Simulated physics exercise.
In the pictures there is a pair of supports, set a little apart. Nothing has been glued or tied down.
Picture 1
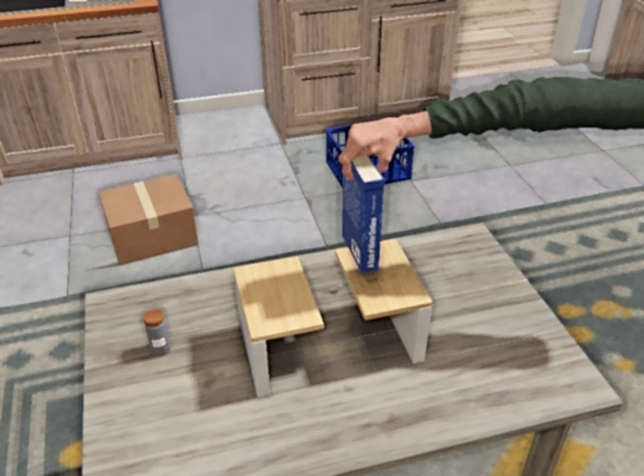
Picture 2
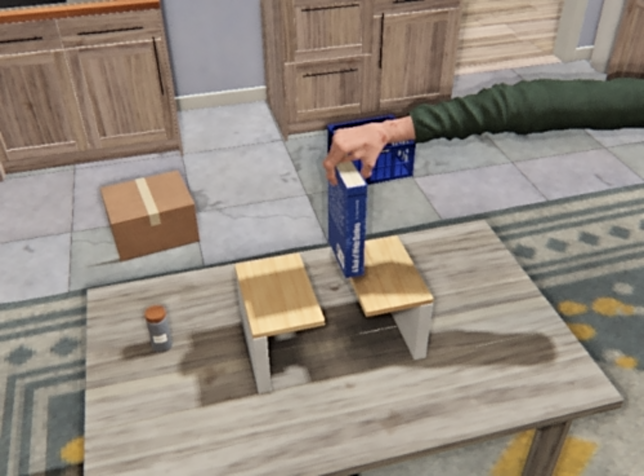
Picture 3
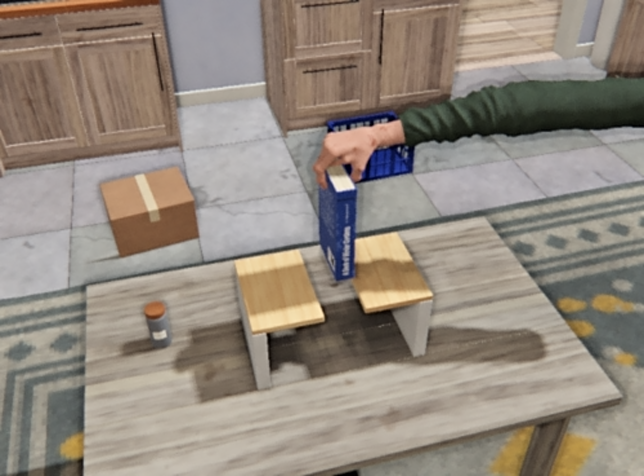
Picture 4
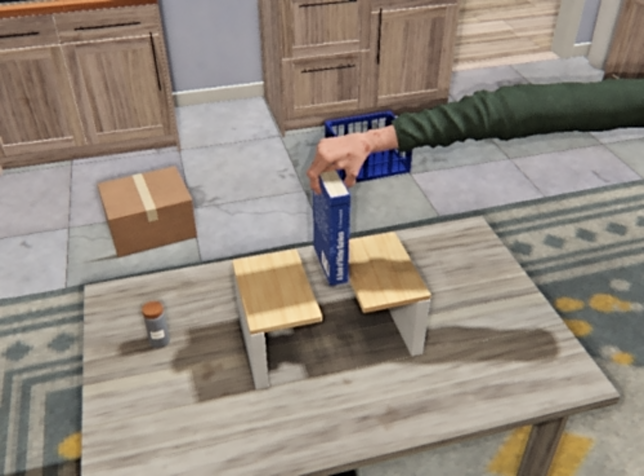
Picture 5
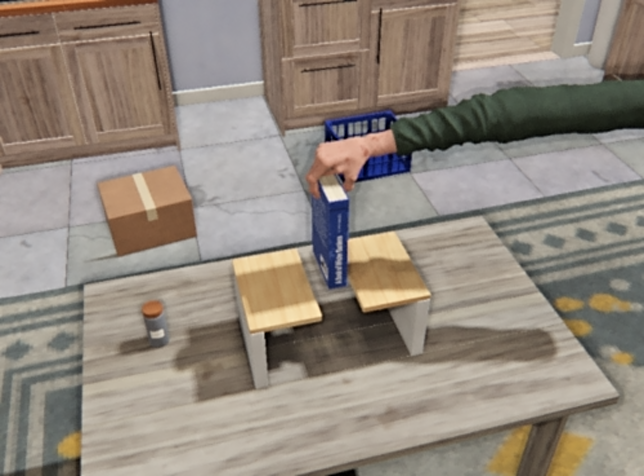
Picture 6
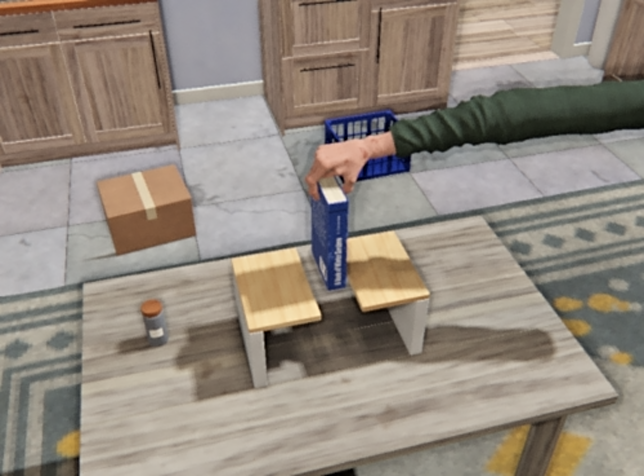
At the start, a hand in a green sleeve holds a blue book upright above the right of two wooden-topped supports on a table, with a grey shaker to the left. The hand moves the book left and slightly down, then holds it nearly still over the gap between the supports.
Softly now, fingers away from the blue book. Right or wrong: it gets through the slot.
Right.
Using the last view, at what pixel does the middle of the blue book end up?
At about (328, 300).
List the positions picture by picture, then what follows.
In the first frame, on its way; blue book (361, 210); grey shaker (157, 333).
In the second frame, on its way; blue book (346, 215); grey shaker (159, 329).
In the third frame, on its way; blue book (336, 218); grey shaker (158, 325).
In the fourth frame, on its way; blue book (331, 223); grey shaker (156, 325).
In the fifth frame, on its way; blue book (329, 227); grey shaker (156, 324).
In the sixth frame, poised above the slot; blue book (329, 229); grey shaker (155, 323).
Then, 0.20 s on from there, blue book shifted a little near (329, 246).
Then, 0.30 s on from there, blue book shifted about its own width near (328, 294).
Then, 0.50 s on from there, blue book shifted about its own width near (328, 301).
In the end, moved from the start, blue book; grey shaker unmoved. At the end, from the last picture's camera, blue book near (328, 301). The book goes down the gap.
